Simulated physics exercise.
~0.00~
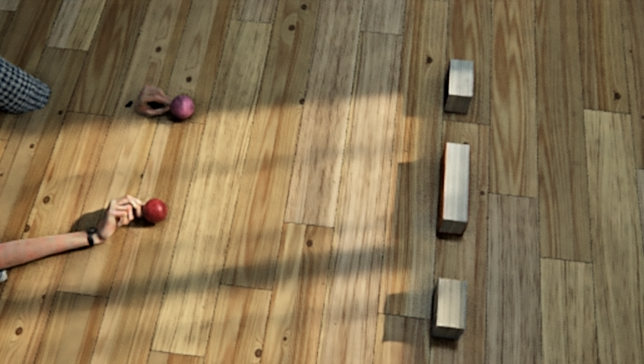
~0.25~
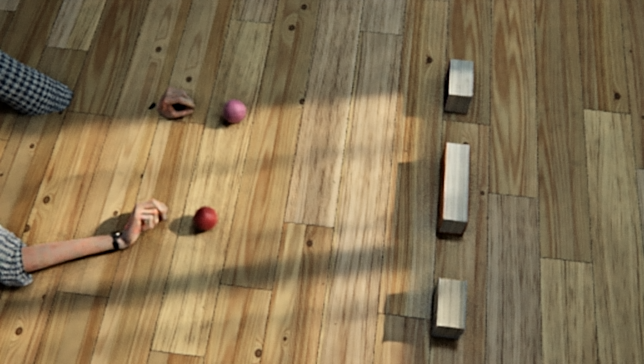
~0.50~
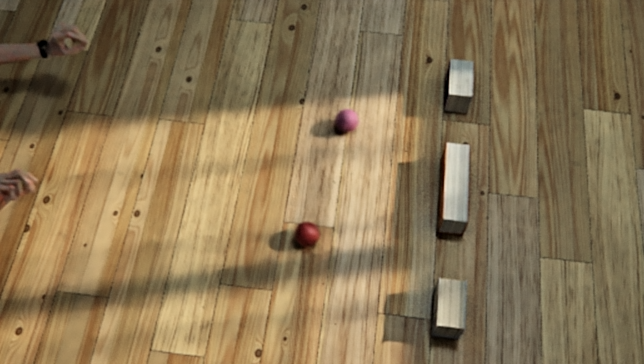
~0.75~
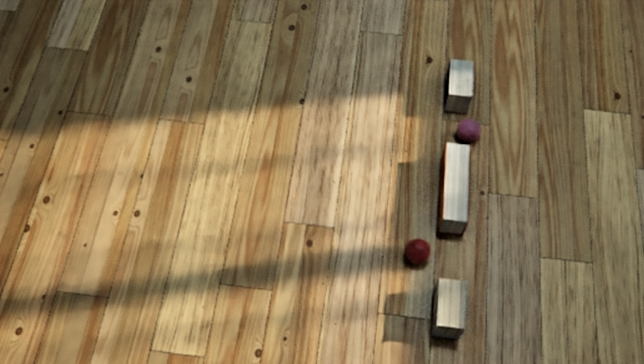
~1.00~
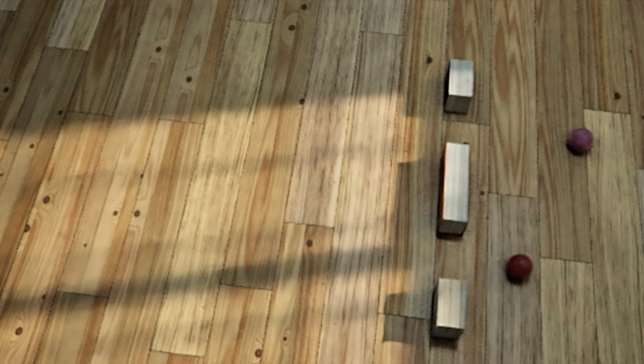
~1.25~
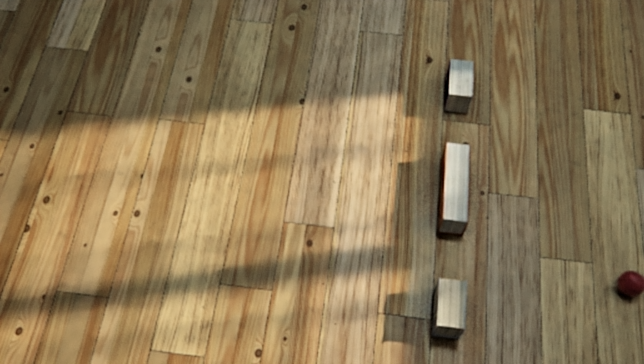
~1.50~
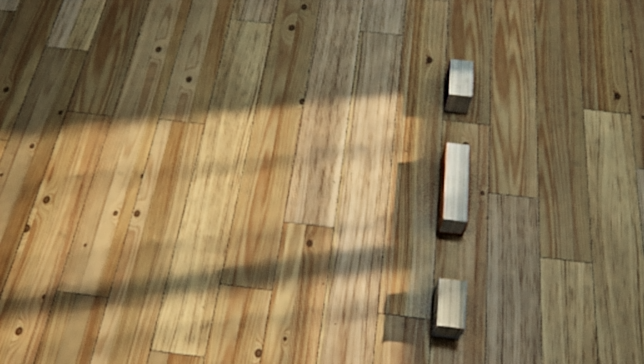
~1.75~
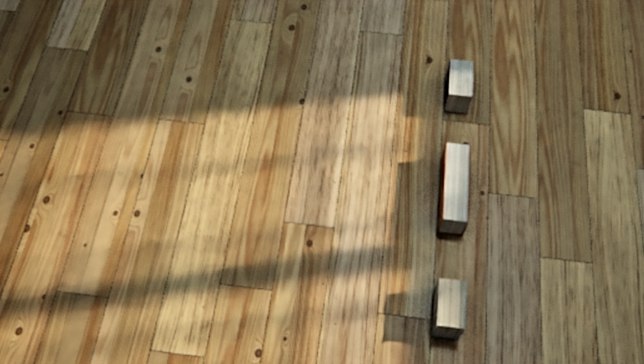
The footage shows two hands on a wooden floor releasing a pink ball and a red, round object toward three upright blocks, then withdrawing left. Both roll right, the pink ball passing through the upper gap and the red one through the lower, before leaving view, the blocks unmoved.
